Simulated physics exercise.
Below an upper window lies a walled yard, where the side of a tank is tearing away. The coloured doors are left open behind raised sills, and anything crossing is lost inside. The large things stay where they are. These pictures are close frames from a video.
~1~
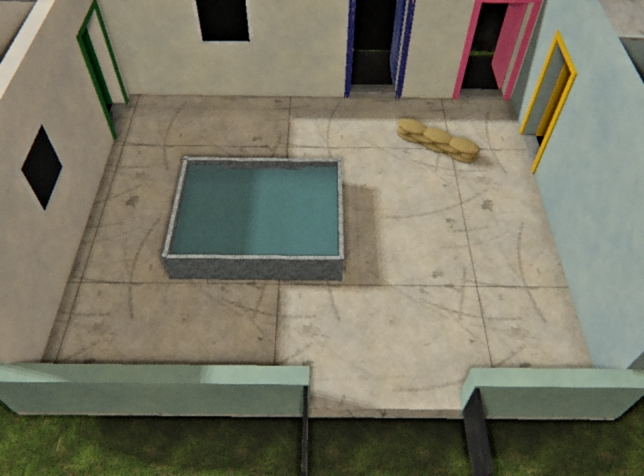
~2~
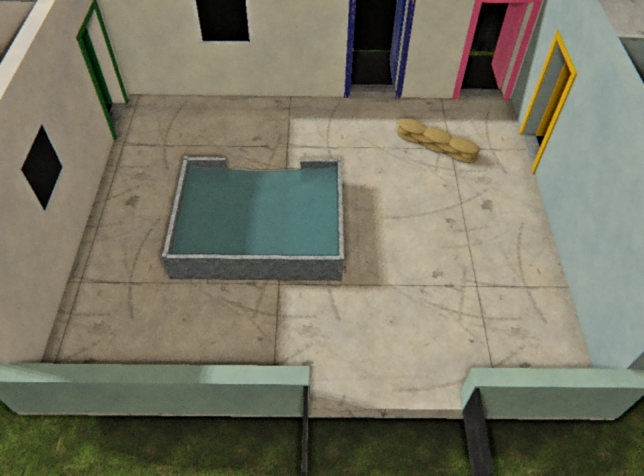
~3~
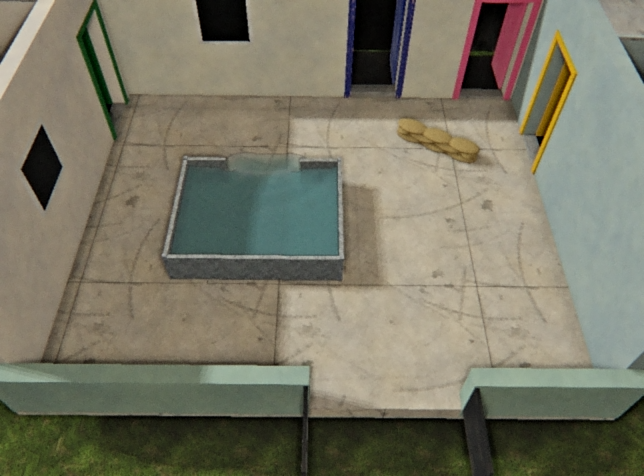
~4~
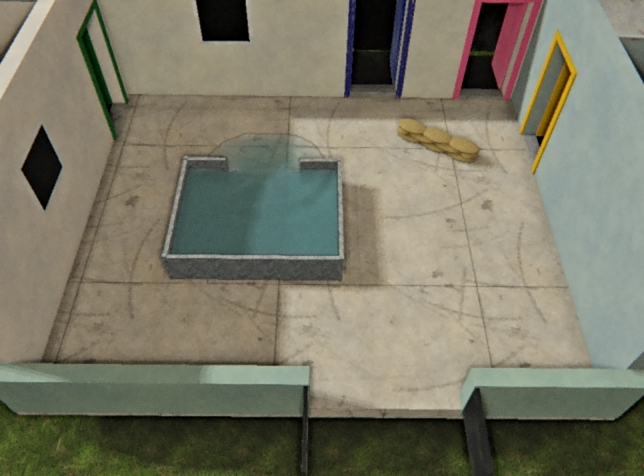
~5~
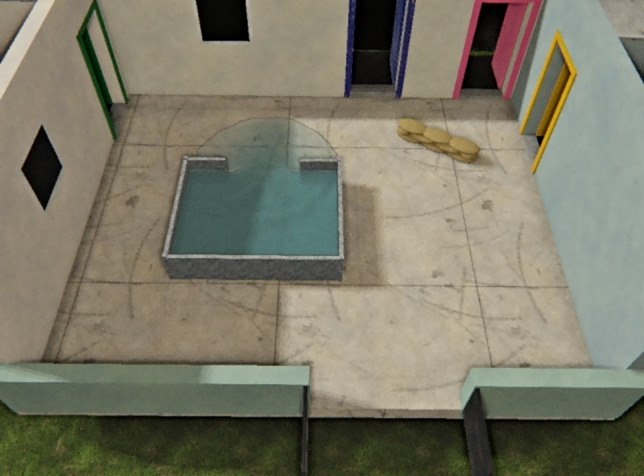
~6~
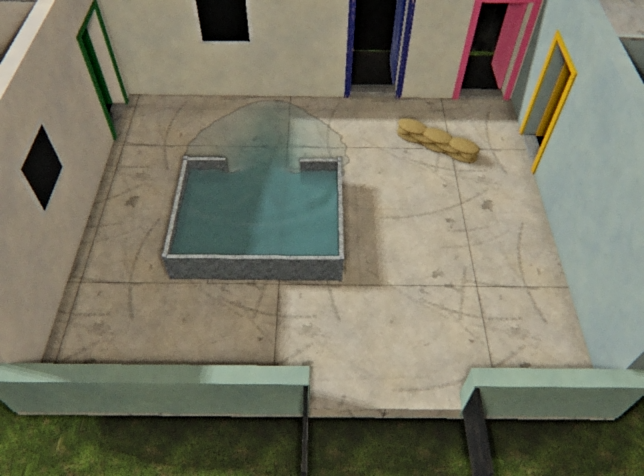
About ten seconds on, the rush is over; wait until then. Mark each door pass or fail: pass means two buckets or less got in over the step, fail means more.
Yellow door - fail, pink door - fail, blue door - pass, green door - fail.
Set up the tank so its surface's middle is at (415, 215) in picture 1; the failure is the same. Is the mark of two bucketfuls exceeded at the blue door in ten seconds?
Result for the blue door: It tops the limit.
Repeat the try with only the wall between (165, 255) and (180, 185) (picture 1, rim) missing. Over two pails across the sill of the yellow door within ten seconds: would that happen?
As I read it, the yellow door remains below the limit.
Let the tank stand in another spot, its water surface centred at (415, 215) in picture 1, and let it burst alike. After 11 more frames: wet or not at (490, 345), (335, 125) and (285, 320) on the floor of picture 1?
Spared, hit, spared.
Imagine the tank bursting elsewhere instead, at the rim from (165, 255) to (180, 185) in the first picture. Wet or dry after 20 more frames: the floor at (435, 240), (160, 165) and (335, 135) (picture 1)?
The first spot is spared, the second soaked and the third spared.
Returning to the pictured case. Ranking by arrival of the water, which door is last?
My answer: The yellow door.
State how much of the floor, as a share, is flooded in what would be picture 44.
I reckon 60 per cent or so.
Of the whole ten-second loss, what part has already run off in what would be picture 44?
I'd put it near 65 in a hundred.
A moment on, water covers 15 % of the floor; the yellow door not reached, the pink door not reached, the blue door not reached, the green door not reached.
Next, water covers 20 % of the floor; the yellow door not reached, the pink door not reached, the blue door wet at the sill, nothing in, the green door not reached.
Then, water covers 30 % of the floor; the yellow door wet at the sill, nothing in, the pink door wet at the sill, nothing in, the blue door under two buckets in, the green door over two buckets in.
Later, water covers 60 % of the floor; the yellow door over two buckets in, the pink door under two buckets in, the blue door under two buckets in, the green door far over two buckets in.
In the end, water covers 90 % of the floor; the yellow door over two buckets in, the pink door over two buckets in, the blue door under two buckets in, the green door far over two buckets in.
